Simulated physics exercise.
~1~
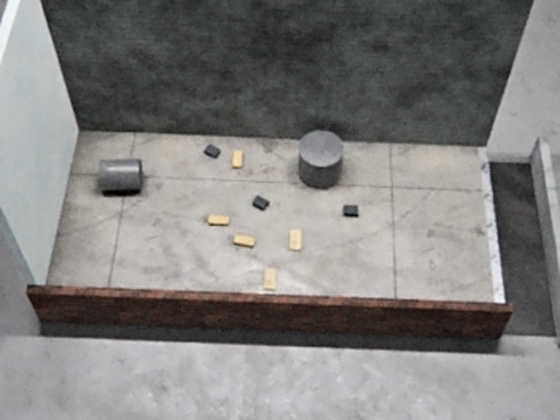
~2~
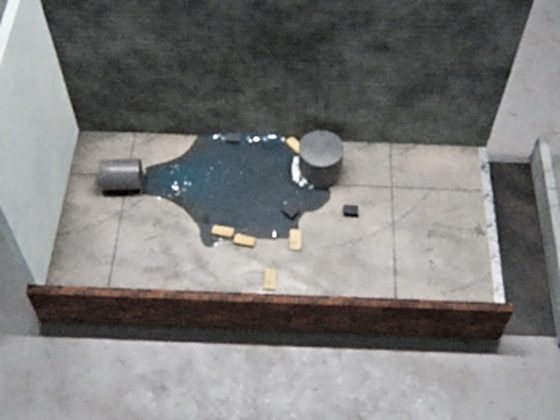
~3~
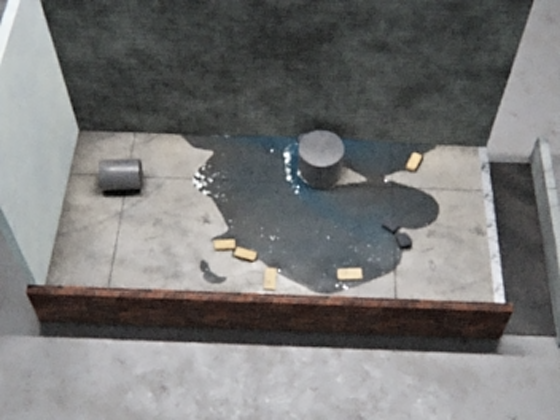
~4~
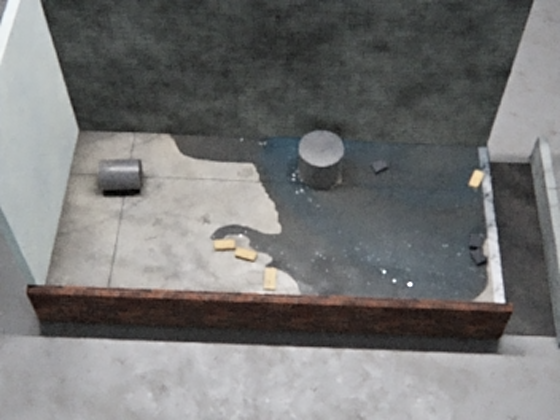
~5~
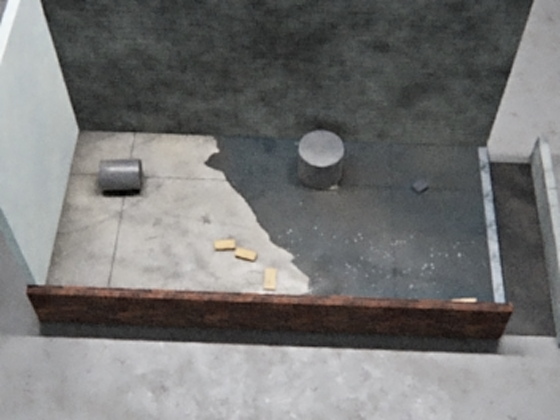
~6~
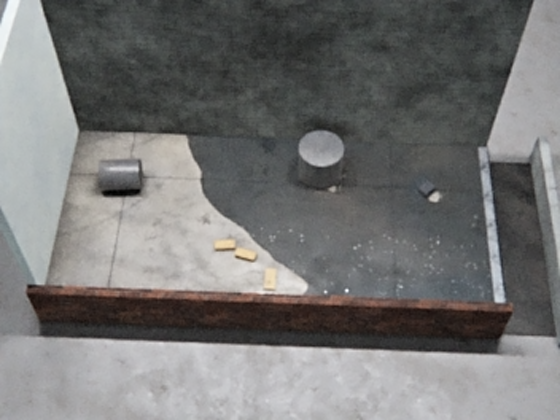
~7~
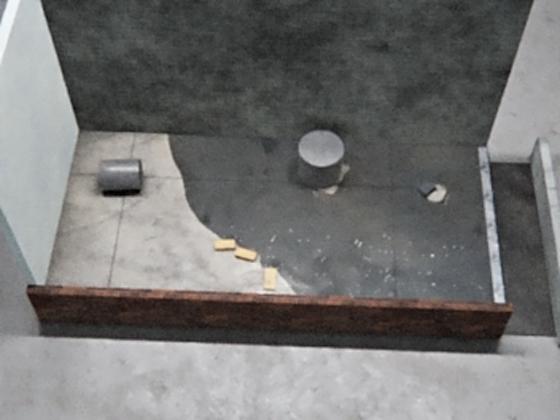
Dark water spills from a drum, sweeps several small blocks right, and leaves three behind.
